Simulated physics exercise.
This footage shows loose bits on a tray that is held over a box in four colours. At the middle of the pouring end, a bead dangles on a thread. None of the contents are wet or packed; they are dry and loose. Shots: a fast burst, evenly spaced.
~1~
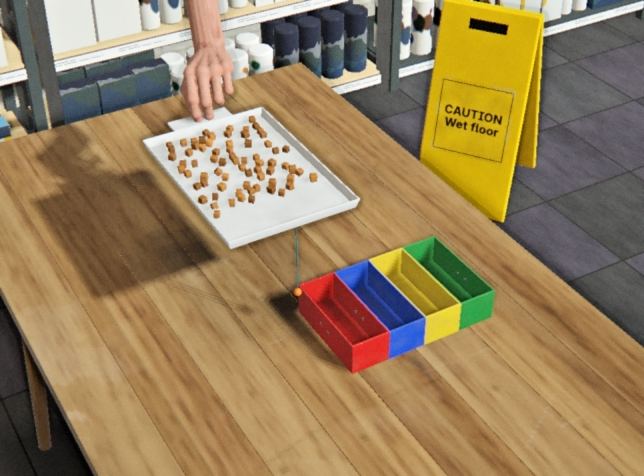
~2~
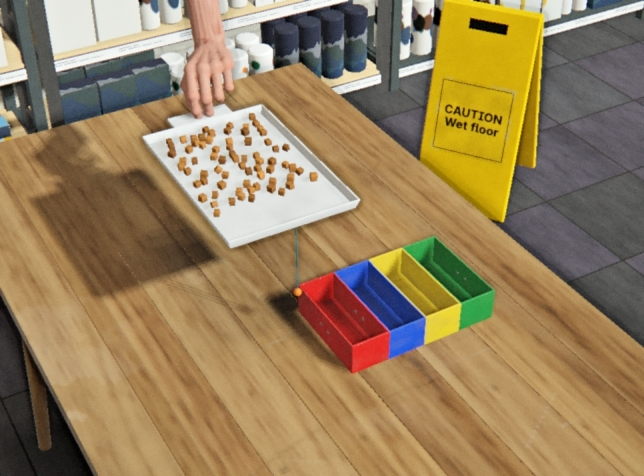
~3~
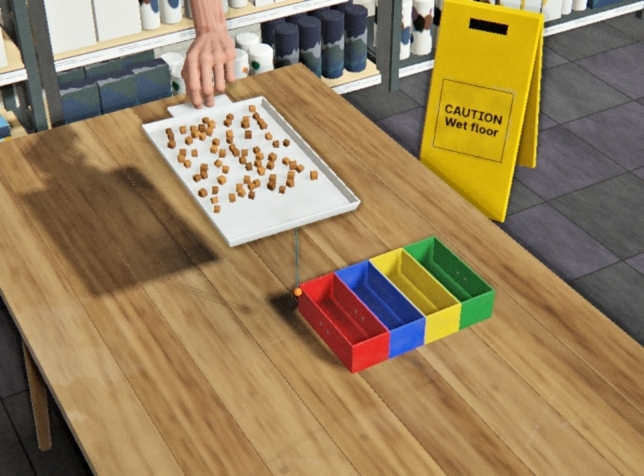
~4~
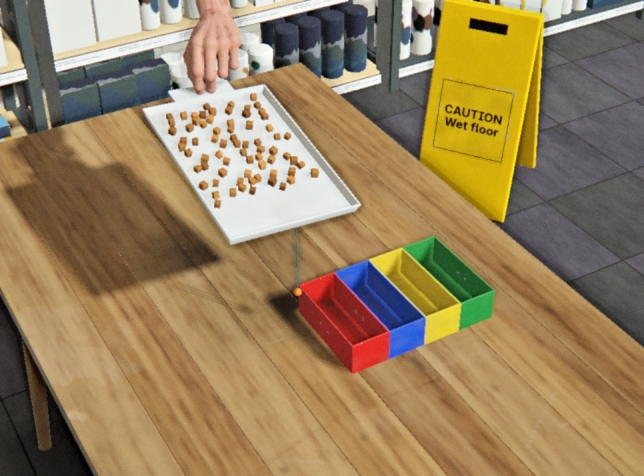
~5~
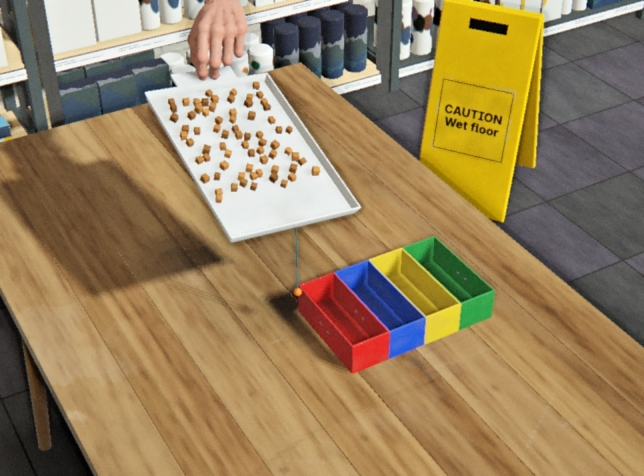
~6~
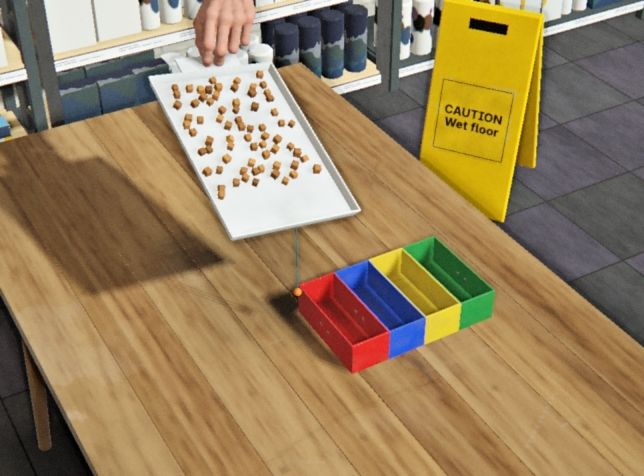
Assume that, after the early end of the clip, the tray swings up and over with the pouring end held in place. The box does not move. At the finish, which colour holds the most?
Blue holds the most.
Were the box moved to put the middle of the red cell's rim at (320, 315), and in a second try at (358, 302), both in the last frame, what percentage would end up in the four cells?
Roughly 90 % and then 90 %.
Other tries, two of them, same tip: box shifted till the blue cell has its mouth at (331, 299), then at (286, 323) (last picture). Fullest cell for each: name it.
Result 1: The yellow cell. Result 2: That green cell.
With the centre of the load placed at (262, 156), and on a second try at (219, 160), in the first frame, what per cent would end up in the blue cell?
You'd get near 60 percent first and near 50 percent after that.
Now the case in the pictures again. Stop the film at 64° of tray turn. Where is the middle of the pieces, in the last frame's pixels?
I'd put the middle close to (332, 206).
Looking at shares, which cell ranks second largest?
In second place: Red.
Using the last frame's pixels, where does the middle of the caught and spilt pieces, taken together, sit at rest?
Around (374, 323), give or take.
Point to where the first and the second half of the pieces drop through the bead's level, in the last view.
I'd say close to (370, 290) at first and close to (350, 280) later on.
Soon after the last picture, tray tipped steeply; most on the tray; about a quarter falling or outside the box.
A little later, tray tipped past a quarter turn; a small part on the tray; about half in the blue cell; about a quarter in the red cell; a small part in the yellow cell; a small part falling or outside the box.
Later still, tray tipped past a quarter turn; about half in the blue cell; about a third in the red cell; a small part in the yellow cell; a stray few falling or outside the box.
At rest, tray tipped past a quarter turn; about half in the blue cell; about a third in the red cell; a small part in the yellow cell; none in the green cell; a stray few outside the box.
